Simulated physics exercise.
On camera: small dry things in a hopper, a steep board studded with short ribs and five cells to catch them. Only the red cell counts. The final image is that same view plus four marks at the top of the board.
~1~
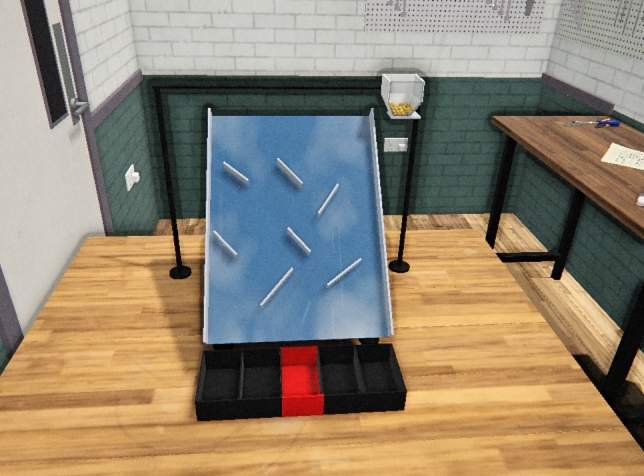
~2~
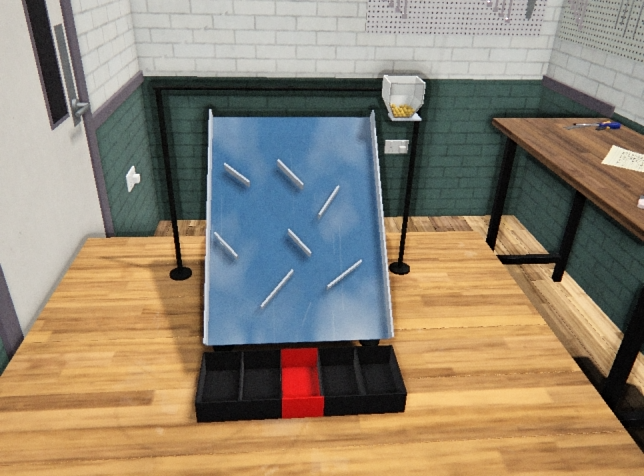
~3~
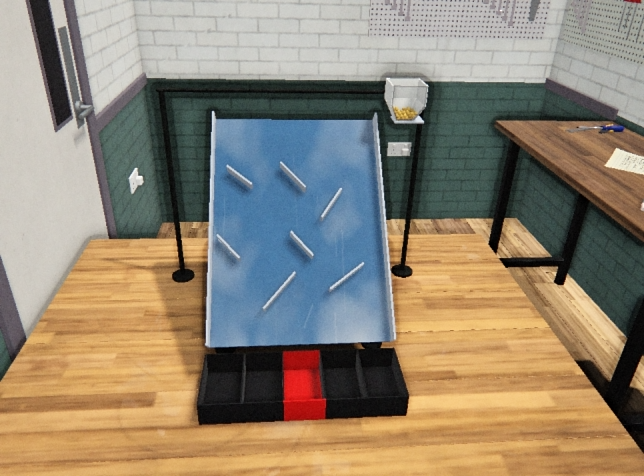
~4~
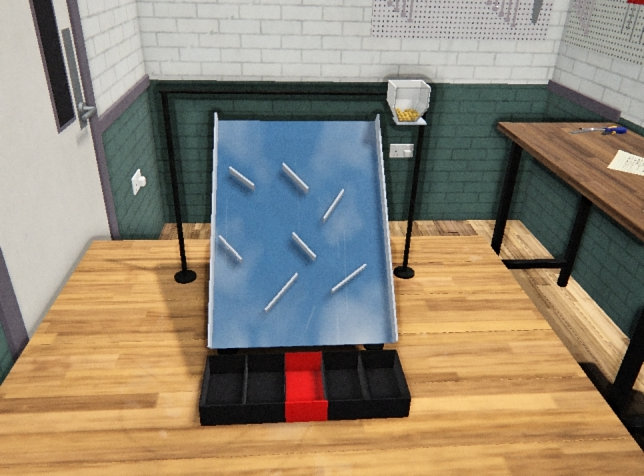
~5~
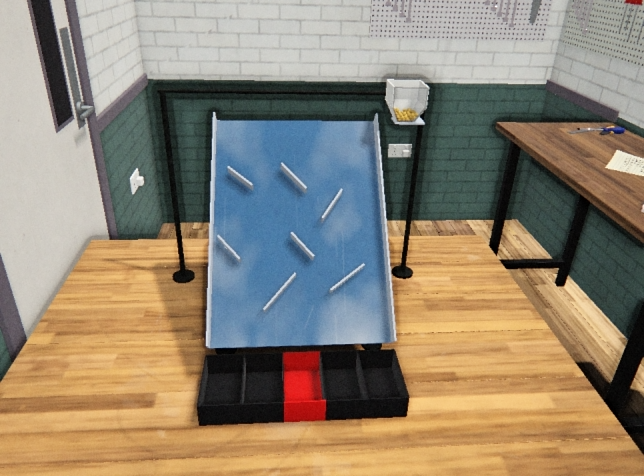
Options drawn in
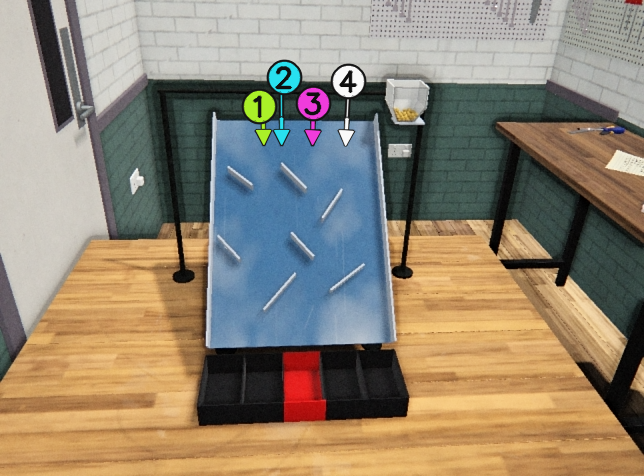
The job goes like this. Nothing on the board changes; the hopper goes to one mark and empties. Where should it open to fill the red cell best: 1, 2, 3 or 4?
Best: 3.
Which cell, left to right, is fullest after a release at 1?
The first.
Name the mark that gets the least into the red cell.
That is mark 1.
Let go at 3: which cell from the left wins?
The third from the left.
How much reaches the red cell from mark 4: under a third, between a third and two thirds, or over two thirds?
Between a third and two thirds.
On the marked copy, mark 1 meets the board at (263, 139); mark 2 meets the board at (281, 139); mark 3 meets the board at (312, 139); mark 4 meets the board at (345, 139).
With 1, about a tenth in the red cell, almost all in other cells, just a few outside the box.
With 2, roughly a third in the red cell, roughly half in other cells, about a tenth outside the box.
With 3, roughly two thirds in the red cell, roughly a quarter in other cells, about a tenth held on the board.
With 4, roughly half in the red cell, roughly half in other cells.
